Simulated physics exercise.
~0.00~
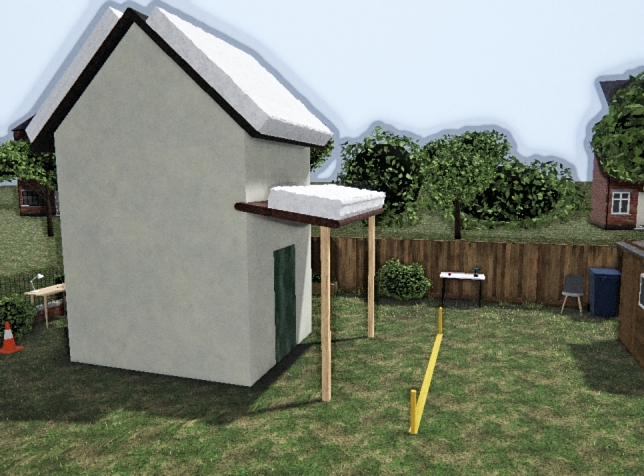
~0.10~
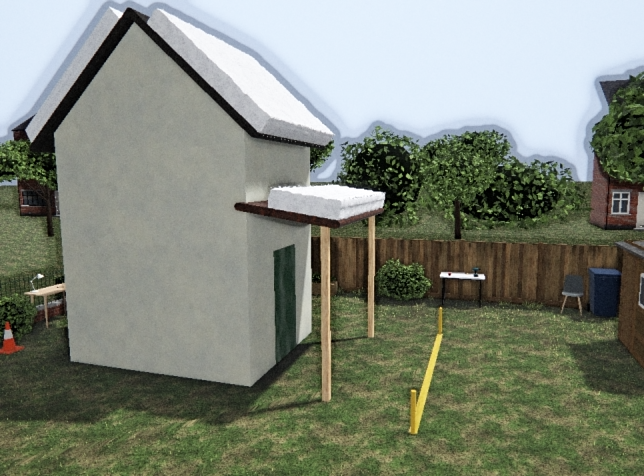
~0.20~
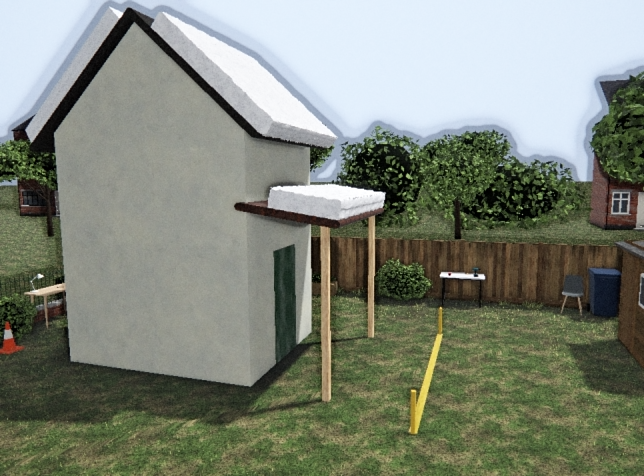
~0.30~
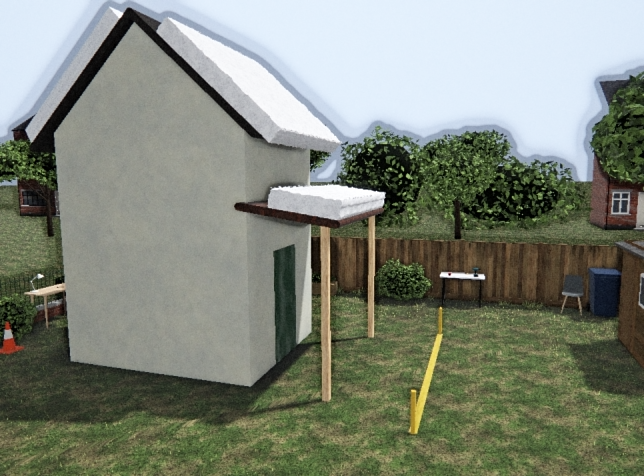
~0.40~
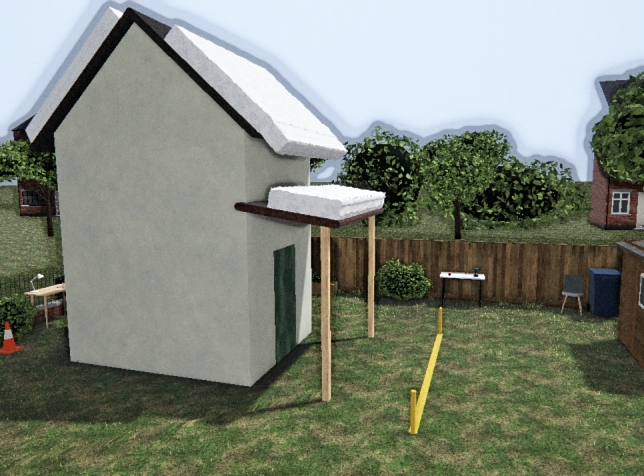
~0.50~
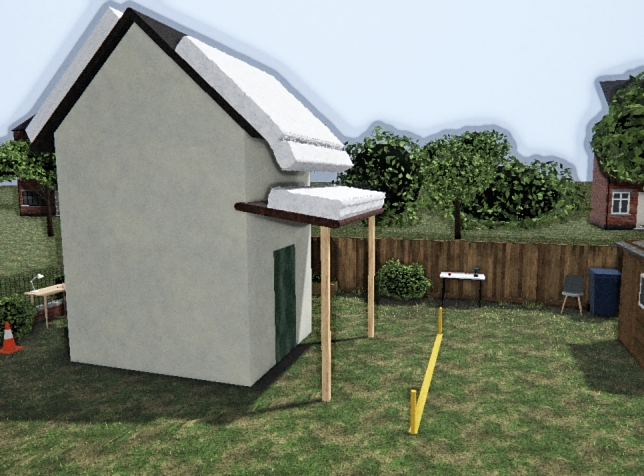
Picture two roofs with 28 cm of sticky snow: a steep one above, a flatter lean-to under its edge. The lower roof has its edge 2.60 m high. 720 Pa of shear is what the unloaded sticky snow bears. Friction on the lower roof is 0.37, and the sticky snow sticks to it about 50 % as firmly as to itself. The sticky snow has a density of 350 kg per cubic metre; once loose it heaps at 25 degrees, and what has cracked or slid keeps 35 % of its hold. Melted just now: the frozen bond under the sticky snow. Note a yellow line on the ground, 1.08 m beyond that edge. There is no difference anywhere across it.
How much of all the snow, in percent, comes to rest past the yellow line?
Close to 62 percent.
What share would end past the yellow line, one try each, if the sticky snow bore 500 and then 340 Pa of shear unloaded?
First 65 %, second 65 %.
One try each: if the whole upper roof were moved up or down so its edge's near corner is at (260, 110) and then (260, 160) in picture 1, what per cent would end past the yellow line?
Try 1: Near 65 %; try 2: Near 40 %.
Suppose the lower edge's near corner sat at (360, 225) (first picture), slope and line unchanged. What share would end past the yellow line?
It would come to roughly 55 percent.
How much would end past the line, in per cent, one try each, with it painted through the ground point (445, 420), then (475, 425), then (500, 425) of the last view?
50 %, then 40 %, then 35 %.
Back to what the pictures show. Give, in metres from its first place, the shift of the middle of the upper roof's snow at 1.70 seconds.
I'd put it near 5.0 m.
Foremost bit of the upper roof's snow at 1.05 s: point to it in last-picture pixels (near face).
Close to pixel (387, 219).
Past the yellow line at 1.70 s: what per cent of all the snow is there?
I'd say near 55 in a hundred.
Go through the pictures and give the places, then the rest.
Front end of the sticky snow at (259, 128), in the first frame.
Front end of the sticky snow at (260, 129), its middle shifted 2.6 cm, 1 % of it past the upper edge, in one piece, in the second frame.
Front end of the sticky snow at (264, 133), its middle shifted 10 cm, 4 % of it past the upper edge, in one piece, in the third frame.
Front end of the sticky snow at (270, 122), its middle shifted 23 cm, 10 % of it past the upper edge, in one piece, in the fourth frame.
Front end of the sticky snow at (278, 129), its middle shifted 41 cm, 18 % of it past the upper edge, cracking, in the fifth frame.
Front end of the sticky snow at (289, 147), its middle shifted 65 cm, 28 % of it past the upper edge, cracking, in the sixth frame.
By 1.05 s, none is below the lower edge and 0 % is past the line.
By 1.70 s, 70 % is below the lower edge and 53 % is past the line.
By 2.35 s, 76 % is below the lower edge and 62 % is past the line.
By 3.00 s, 76 % is below the lower edge and 62 % is past the line.
By 3.20 s, at the end, 76 % is below the lower edge and 62 % is past the line.
